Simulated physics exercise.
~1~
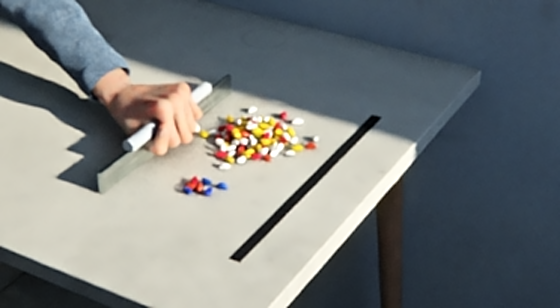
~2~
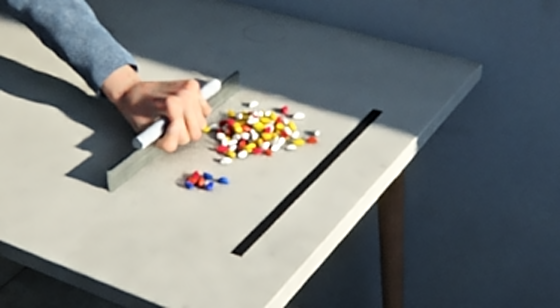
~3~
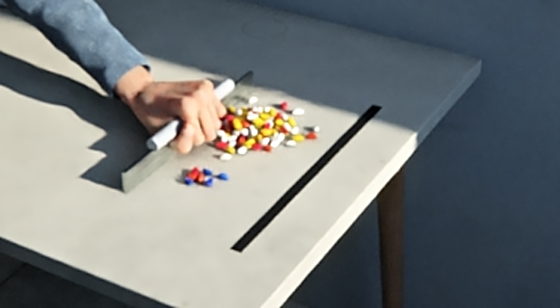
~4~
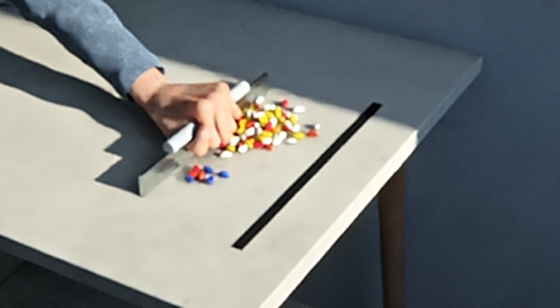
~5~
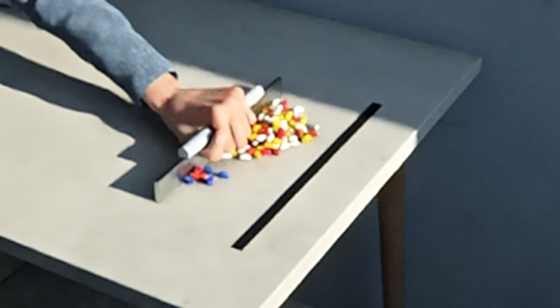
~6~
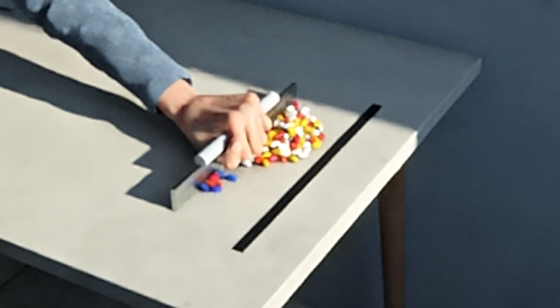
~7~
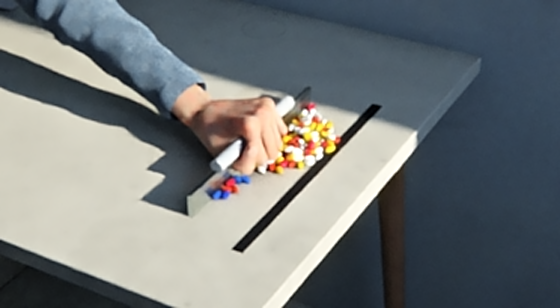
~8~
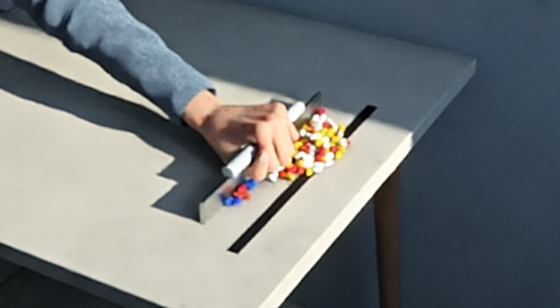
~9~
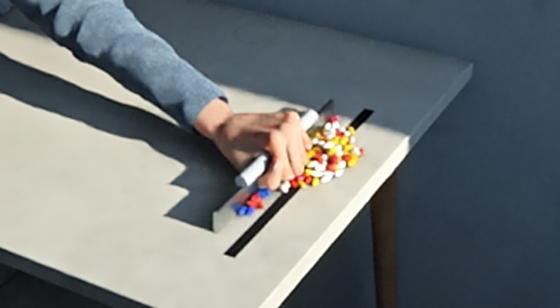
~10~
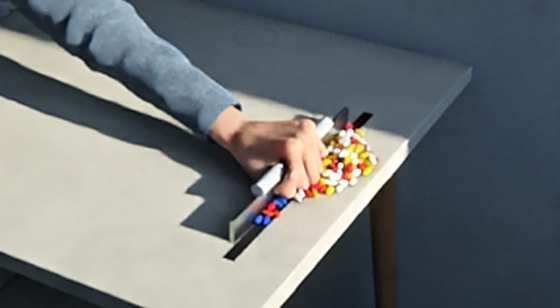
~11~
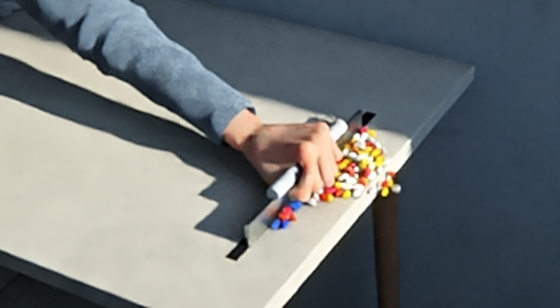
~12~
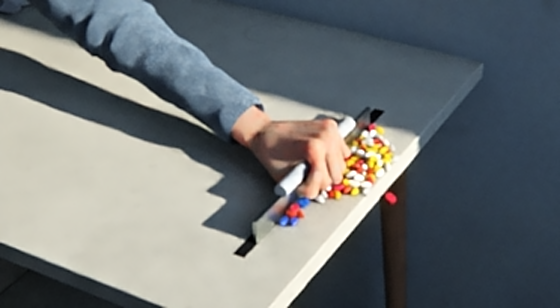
At first, a hand in a blue-gray sleeve holds a scraper upright on a pale table, with a large pile of red, yellow and white pills and a small cluster of red and blue ones ahead of it. The scraper slides right, reaching the large pile and then the small cluster. It pushes both toward and across a strip of black tape near the table's edge. The scraper stops at the tape. The small cluster stays on the table, while a few pieces of the large pile slip over the edge, the rest remaining on top.
